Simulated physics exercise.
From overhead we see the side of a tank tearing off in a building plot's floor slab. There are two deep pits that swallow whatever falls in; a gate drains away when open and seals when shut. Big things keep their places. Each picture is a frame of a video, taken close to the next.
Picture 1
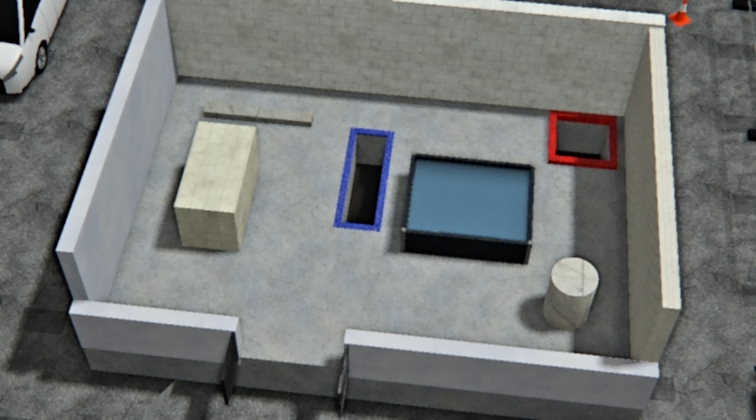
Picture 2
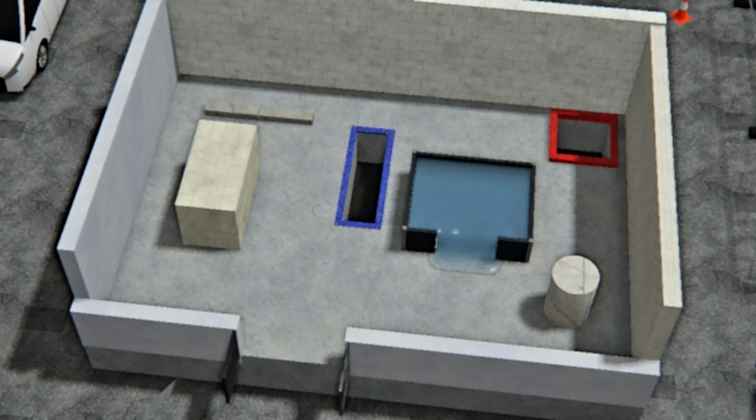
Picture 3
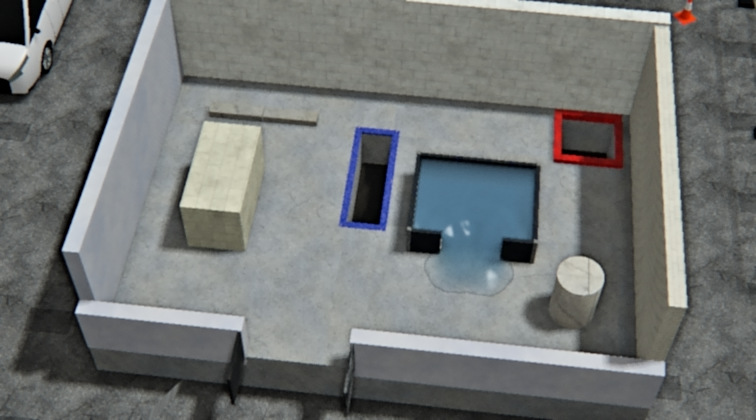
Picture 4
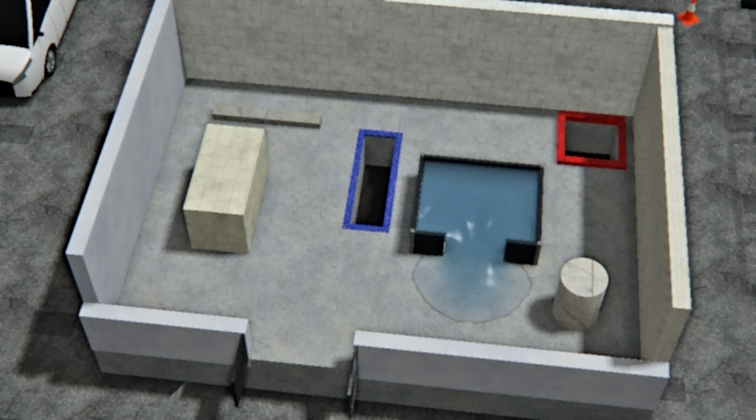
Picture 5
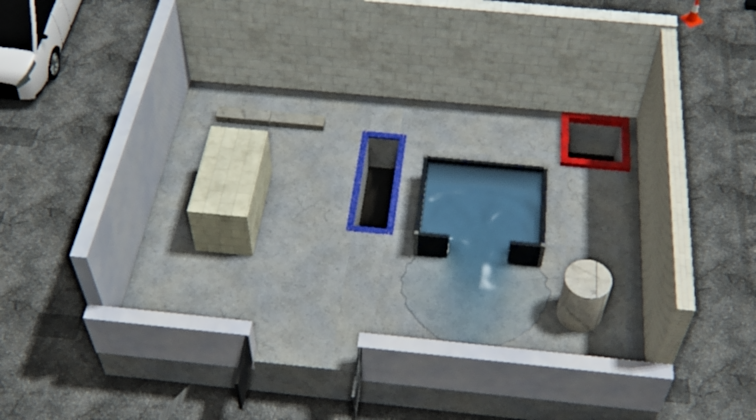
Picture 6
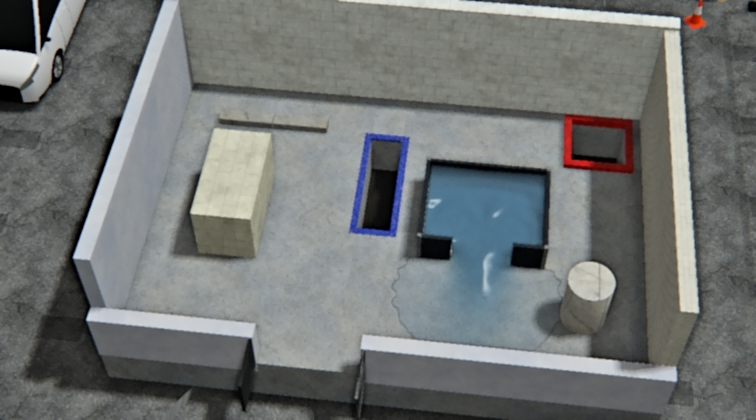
Water pours from the front of a dark tank and spreads across the grey floor.
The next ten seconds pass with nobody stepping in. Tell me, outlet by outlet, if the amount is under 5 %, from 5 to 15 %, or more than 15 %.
In the end gate: Five per cent up to fifteen; blue pit: Smaller than five per cent; red pit: Smaller than five per cent.
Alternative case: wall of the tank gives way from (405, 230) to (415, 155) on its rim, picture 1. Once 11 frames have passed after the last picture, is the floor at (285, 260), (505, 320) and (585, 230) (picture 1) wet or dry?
Result, in sequence: Inundated; untouched by the flood; untouched by the flood.
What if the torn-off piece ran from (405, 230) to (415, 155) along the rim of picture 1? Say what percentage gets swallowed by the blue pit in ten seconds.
The blue pit gets 70 per cent.
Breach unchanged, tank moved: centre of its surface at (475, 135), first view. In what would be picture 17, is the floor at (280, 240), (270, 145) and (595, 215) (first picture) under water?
Outcome, in sequence: Unwetted, unwetted, unwetted.
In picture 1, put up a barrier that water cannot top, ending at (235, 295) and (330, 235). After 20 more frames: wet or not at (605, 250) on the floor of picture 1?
My call: Swamped.
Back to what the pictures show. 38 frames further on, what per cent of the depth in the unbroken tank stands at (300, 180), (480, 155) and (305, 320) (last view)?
Roughly 2, 0 and 6 per cent, in turn.
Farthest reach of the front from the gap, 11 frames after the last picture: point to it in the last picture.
About (255, 349).
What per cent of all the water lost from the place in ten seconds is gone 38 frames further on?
Near 65 in a hundred, I reckon.
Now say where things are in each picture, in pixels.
The first frame shows the water tank at (470, 200) is whole and still.
In the second frame, water pours out at (466, 249) and has run to (496, 267).
In the third frame, water pours out at (470, 250) and has run to (496, 289).
In the fourth frame, water pours out at (474, 252) and has run to (456, 315).
In the fifth frame, the front is at a hidden place, out from the gap at (478, 253).
In the sixth frame, the front is at a hidden place, out from the gap at (481, 255).
A moment on, water covers 15 % of the floor; the gate 0 %, the blue pit 0 %, the red pit 0 %.
Next, water covers 20 % of the floor; the gate 0 %, the blue pit 0 %, the red pit 0 %.
Then, water covers 35 % of the floor; the gate 3 %, the blue pit 0 %, the red pit 0 %.
Later, water covers 55 % of the floor; the gate 6 %, the blue pit 0 %, the red pit 0 %.
In the end, water covers 80 % of the floor; the gate 8 %, the blue pit 1 %, the red pit 0 %.
